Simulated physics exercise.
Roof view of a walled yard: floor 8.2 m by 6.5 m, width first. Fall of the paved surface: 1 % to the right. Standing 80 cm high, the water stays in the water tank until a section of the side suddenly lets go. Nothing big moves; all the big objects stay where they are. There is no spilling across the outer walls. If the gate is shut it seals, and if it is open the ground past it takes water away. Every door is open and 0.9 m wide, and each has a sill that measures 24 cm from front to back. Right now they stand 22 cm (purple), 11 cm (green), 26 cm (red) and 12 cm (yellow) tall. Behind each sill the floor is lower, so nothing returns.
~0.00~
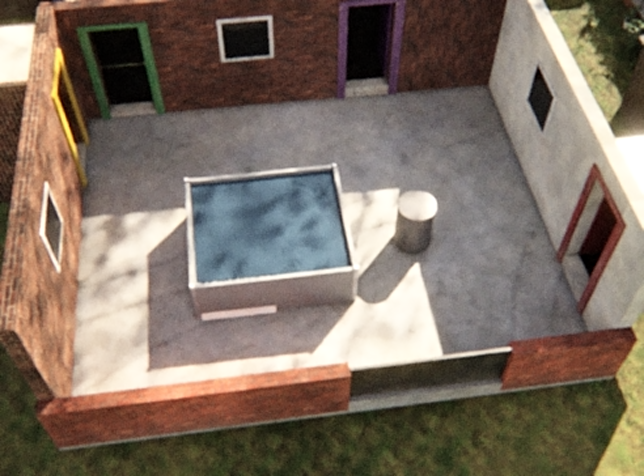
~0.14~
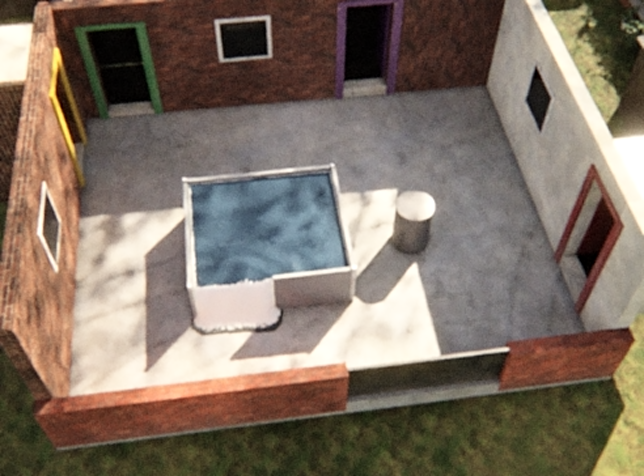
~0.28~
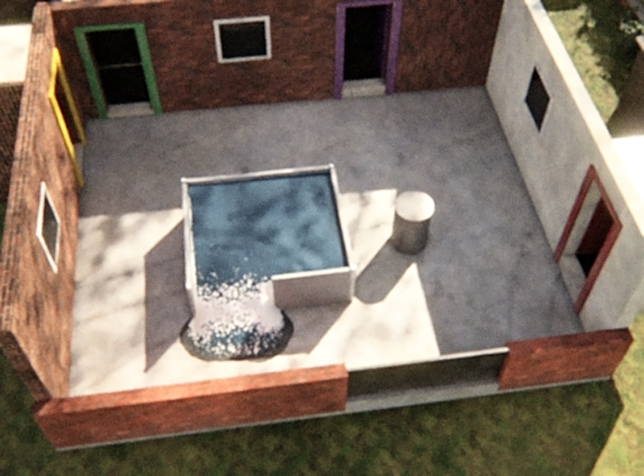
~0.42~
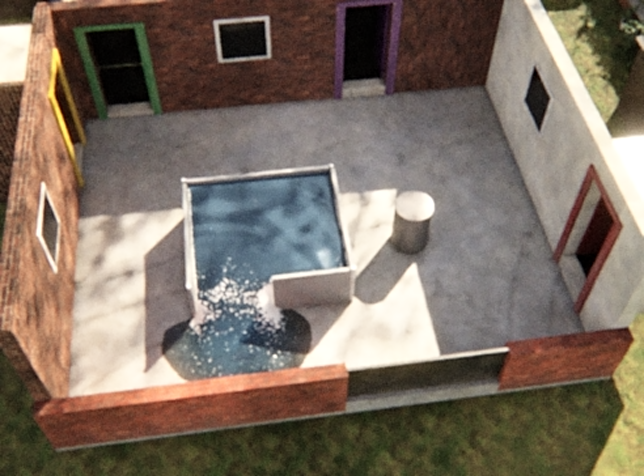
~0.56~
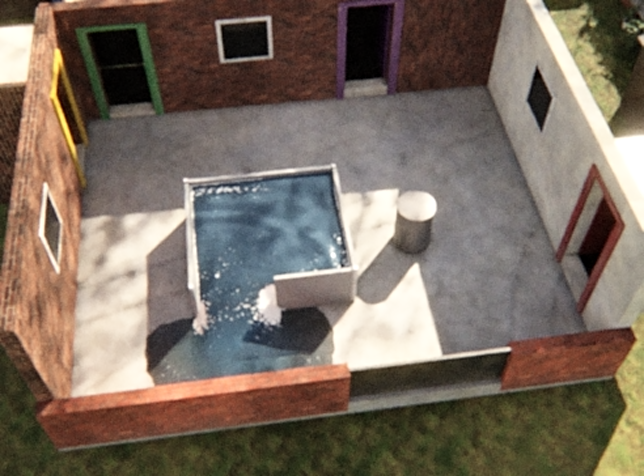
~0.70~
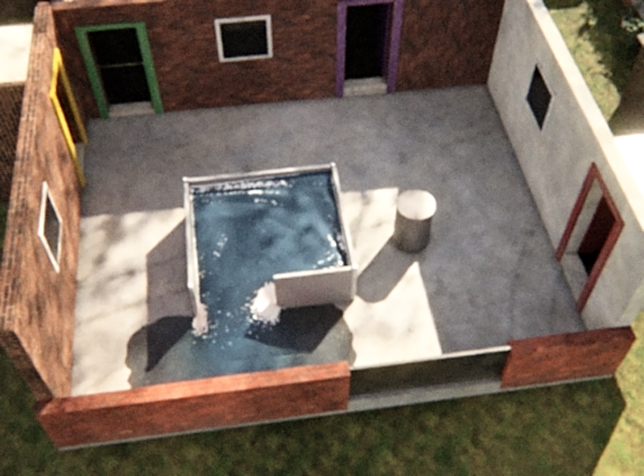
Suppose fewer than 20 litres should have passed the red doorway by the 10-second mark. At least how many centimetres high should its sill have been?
I would say at least 16 cm.
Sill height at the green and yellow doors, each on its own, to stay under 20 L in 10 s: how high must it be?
You'd want some 14.5 cm at green and some 8.0 cm at yellow.
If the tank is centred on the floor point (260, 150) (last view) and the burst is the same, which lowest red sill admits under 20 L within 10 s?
17 cm, give or take.
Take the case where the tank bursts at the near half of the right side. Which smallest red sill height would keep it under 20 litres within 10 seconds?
Estimate: Near 34 cm.
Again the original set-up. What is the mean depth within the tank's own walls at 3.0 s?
Mean depth: Approx. 39 cm.
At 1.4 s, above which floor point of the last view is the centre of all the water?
The balance point sits at roughly (259, 292).
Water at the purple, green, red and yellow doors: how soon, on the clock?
Arrival: Purple 5.5 s, green 3.6 s, red 2.6 s, yellow 3.0 s.
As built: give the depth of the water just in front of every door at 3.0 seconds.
Depths in cm - purple: 0, green: 0, red: 20, yellow: 2.
After 1.4 s water covers 15 % of the floor, deepest (56 cm) near (240, 400); it has not reached the red door.
After 3.0 s water covers 45 % of the floor, deepest (42 cm) near (83, 420); 20 cm at the red door, 0 litres in over its 26 cm sill.
After 10.0 s water covers 95 % of the floor, deepest (19 cm) near (516, 166); 10 cm at the red door, 0 litres in over its 26 cm sill.
At the red door as built, the water arrived by 2.6 s and peaked near 24 cm at 3.4 s.
Run again over the same 10 s with other heights there, 47 litres in over 13 cm, 9 litres over 17.5 cm. The limit of 20 litres is kept from about 16 cm up.
